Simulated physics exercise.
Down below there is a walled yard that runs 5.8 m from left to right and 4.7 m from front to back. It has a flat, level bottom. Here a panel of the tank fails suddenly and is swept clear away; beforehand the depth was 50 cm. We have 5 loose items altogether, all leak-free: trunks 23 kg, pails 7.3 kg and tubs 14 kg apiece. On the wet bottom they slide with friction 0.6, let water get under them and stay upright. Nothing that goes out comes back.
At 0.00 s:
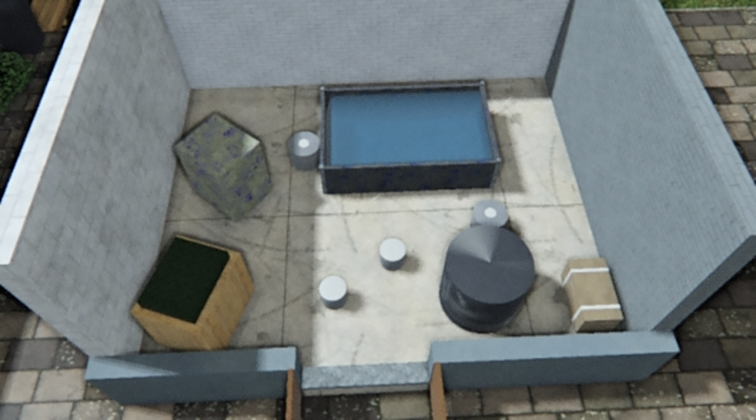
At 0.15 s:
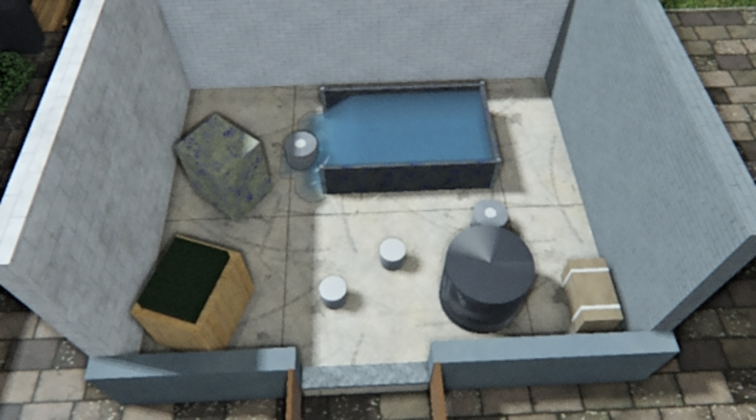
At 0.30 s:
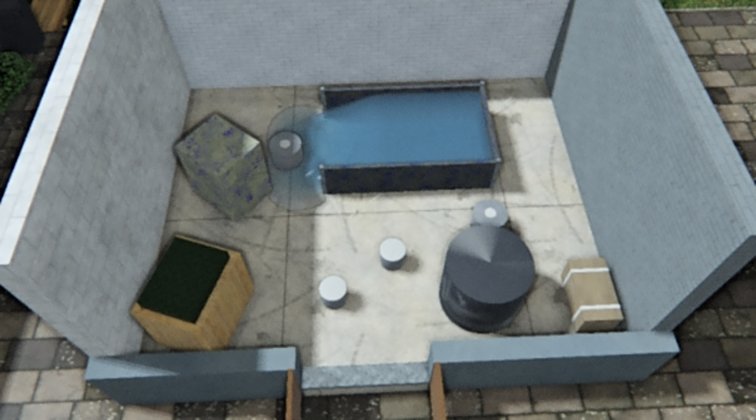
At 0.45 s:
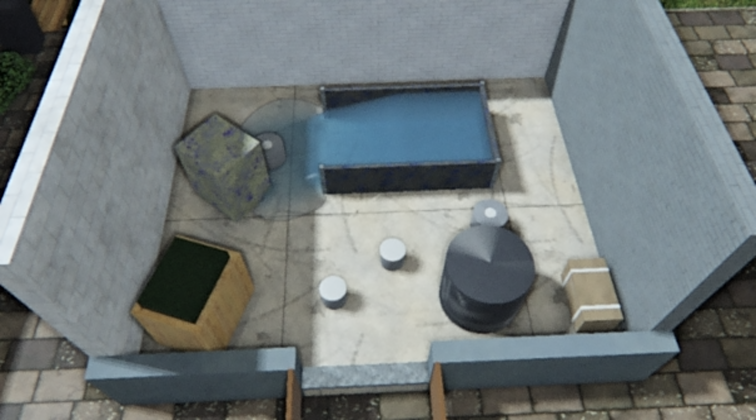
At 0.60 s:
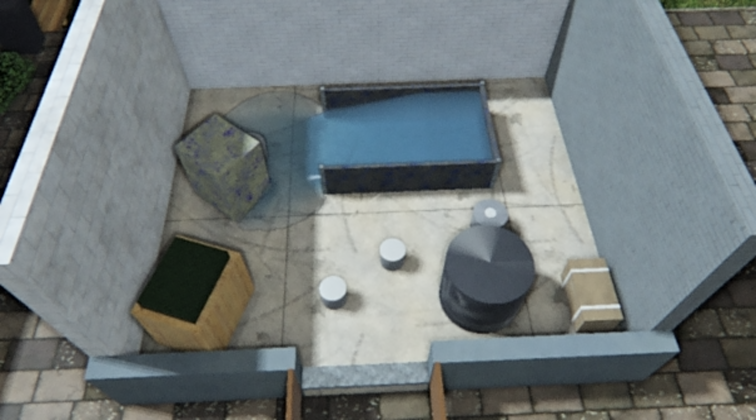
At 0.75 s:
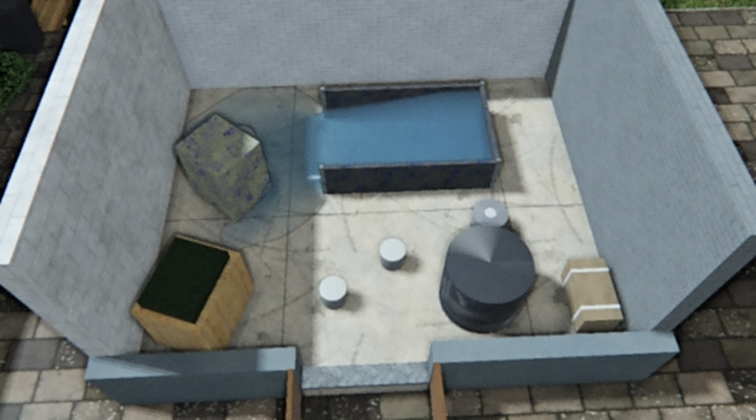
The walled yard had a raised tank of blue water whose left side gave way, and water spread across the floor, pushing a small gray tub leftward to the big mottled rock while everything else stayed put.
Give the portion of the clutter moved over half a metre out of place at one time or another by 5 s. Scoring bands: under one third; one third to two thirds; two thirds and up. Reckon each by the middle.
I'd guess the moved share fails to make a third.
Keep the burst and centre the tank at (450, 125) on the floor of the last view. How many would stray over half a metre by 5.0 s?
The answer would then be 1.
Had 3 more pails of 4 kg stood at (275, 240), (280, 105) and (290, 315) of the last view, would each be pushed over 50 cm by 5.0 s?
Order as given: Goes farther, goes farther, goes farther.
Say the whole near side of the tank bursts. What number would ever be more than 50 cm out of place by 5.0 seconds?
Result: 4.
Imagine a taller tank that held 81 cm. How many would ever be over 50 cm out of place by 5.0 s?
With that change, 3 of them.
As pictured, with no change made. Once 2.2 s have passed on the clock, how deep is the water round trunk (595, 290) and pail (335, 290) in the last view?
Around 0 cm and 0 cm.
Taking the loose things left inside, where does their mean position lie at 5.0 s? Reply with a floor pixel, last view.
That lands at roughly (457, 231).
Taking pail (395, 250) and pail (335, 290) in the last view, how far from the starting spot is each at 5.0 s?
Shifts in order: 0 cm; 20 cm.
After 1.1 s 1 of 5 are over 50 cm from their spots; 0 afloat.
After 2.2 s 1 of 5 are over 50 cm from their spots; 1 afloat.
After 3.5 s 1 of 5 are over 50 cm from their spots; 1 afloat.
After 5.0 s 1 of 5 are over 50 cm from their spots, and 1 have been at some point; 0 afloat.
